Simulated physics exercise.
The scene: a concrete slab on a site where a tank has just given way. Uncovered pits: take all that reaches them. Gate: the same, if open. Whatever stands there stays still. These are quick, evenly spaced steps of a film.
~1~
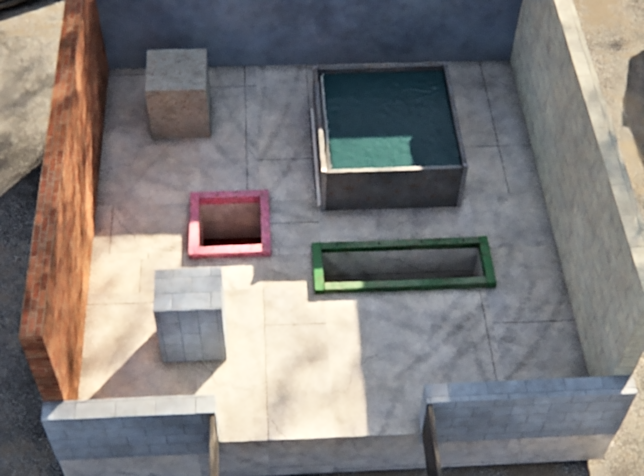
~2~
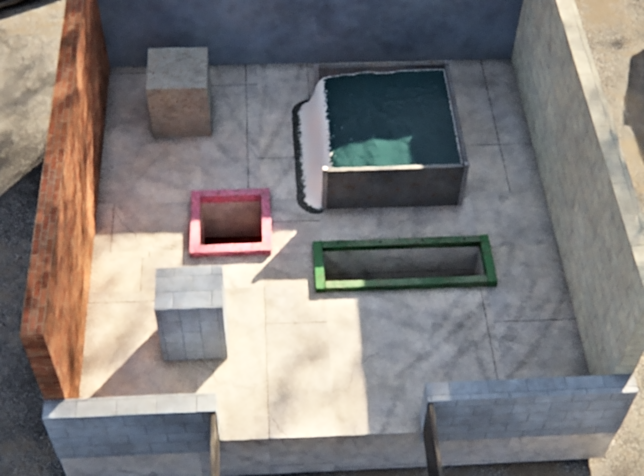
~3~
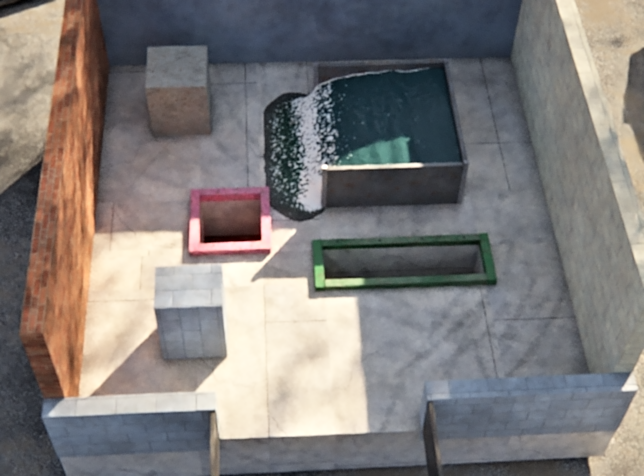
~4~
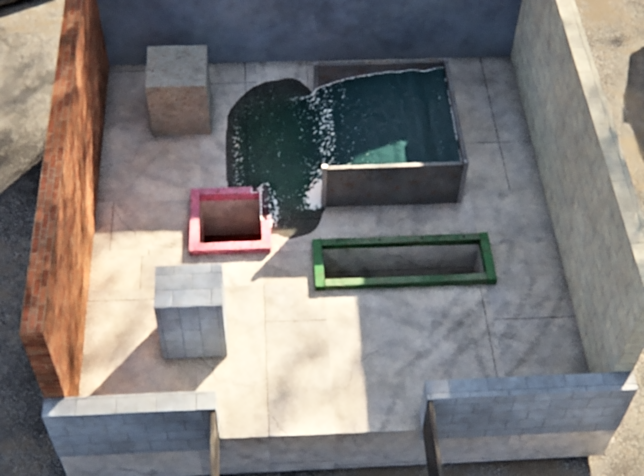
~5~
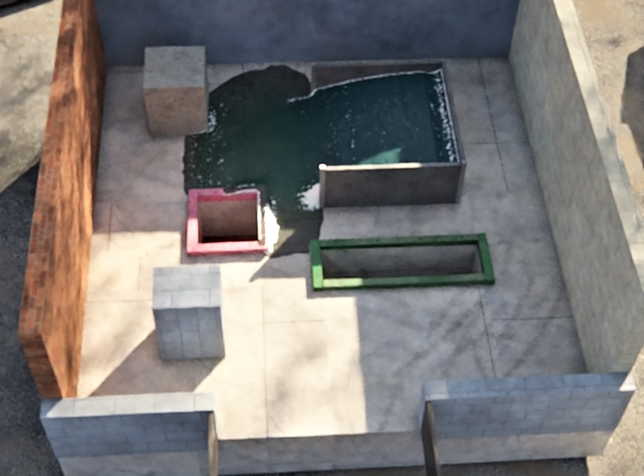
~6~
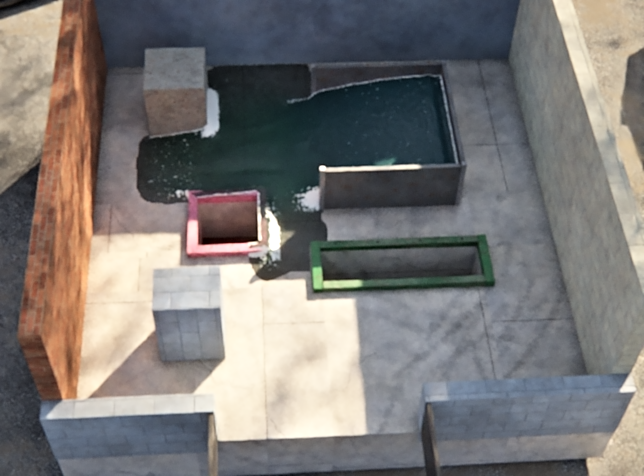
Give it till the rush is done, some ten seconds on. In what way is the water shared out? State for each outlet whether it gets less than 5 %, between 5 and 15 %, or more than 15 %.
Outcome. The gate gets between 5 and 15 %. The pink pit gets between 5 and 15 %. The green pit gets less than 5 %.
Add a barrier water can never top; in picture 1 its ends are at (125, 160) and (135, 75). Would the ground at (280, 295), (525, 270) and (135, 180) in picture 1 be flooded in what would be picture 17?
The first location is soaked through, the second is not reached, and the third is soaked through.
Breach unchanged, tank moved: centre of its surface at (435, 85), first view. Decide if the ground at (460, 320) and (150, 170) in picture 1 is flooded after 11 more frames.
In the order given, untouched and swamped.
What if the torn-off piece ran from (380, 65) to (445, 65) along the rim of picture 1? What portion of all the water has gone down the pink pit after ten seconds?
In percent, pink takes 0.
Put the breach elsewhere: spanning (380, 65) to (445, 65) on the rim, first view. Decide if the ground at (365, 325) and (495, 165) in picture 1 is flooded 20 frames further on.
Point one not reached, point two waterlogged.
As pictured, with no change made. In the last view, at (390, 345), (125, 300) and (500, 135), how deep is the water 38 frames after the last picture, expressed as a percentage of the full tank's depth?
The depth comes out near 6, 8 and 8 per cent.
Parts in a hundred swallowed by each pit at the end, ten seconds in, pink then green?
In the order asked: 8 percent and 0 percent.
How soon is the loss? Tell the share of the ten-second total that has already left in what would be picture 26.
It would be around 55 %.
A moment on, water covers 30 % of the floor; the gate 0 %, the pink pit 4 %, the green pit 0 %.
Next, water covers 45 % of the floor; the gate 0 %, the pink pit 6 %, the green pit 0 %.
Then, water covers 60 % of the floor; the gate 1 %, the pink pit 7 %, the green pit 0 %.
Later, water covers 85 % of the floor; the gate 4 %, the pink pit 8 %, the green pit 0 %.
In the end, water covers 95 % of the floor; the gate 7 %, the pink pit 8 %, the green pit 0 %.
